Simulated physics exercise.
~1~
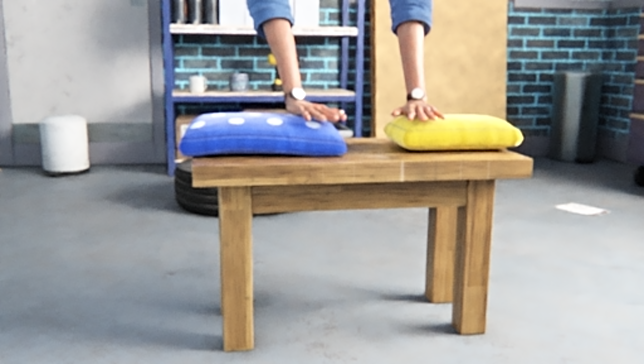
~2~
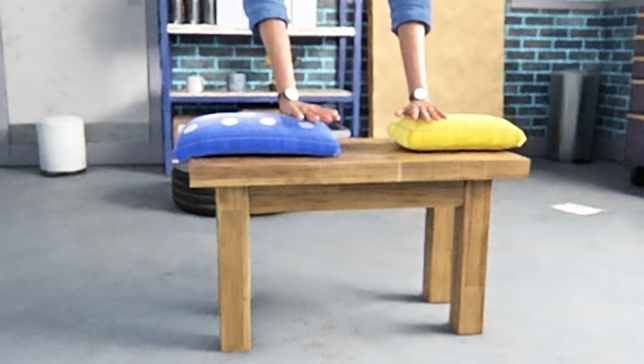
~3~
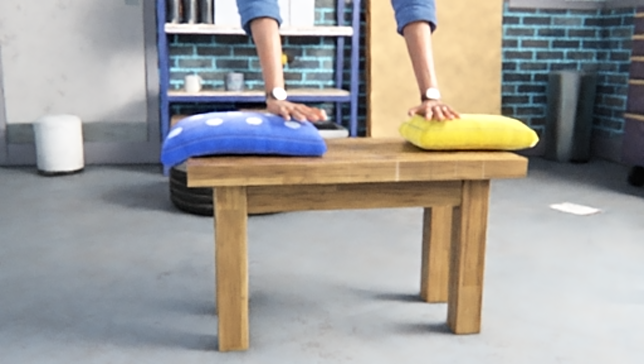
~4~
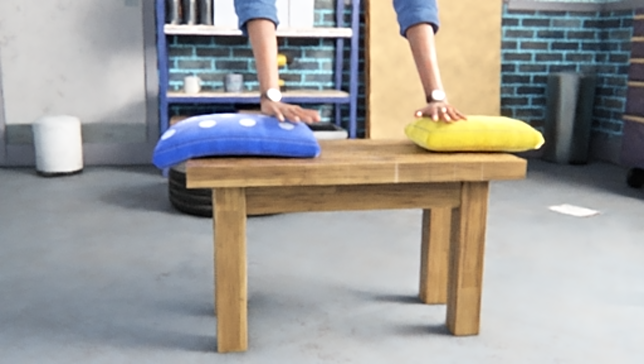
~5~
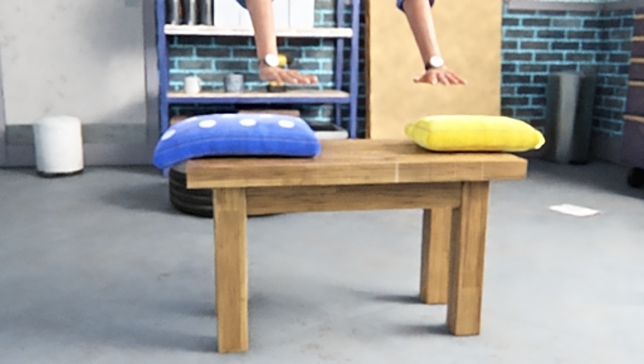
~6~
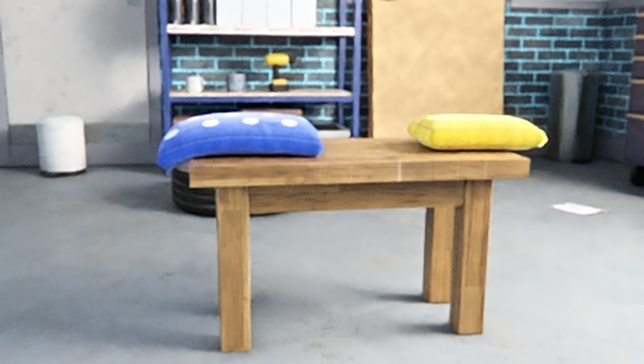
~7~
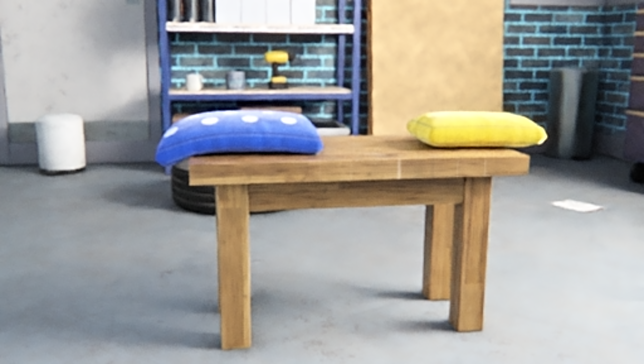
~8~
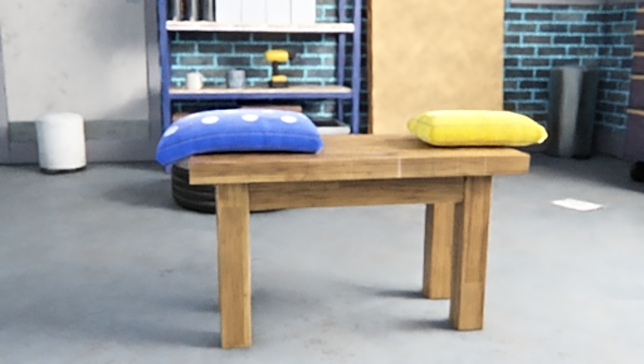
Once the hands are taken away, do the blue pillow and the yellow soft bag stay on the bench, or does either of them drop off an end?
Both stay on the bench. The blue pillow rests at the left end and the yellow soft bag keeps its place at the right.
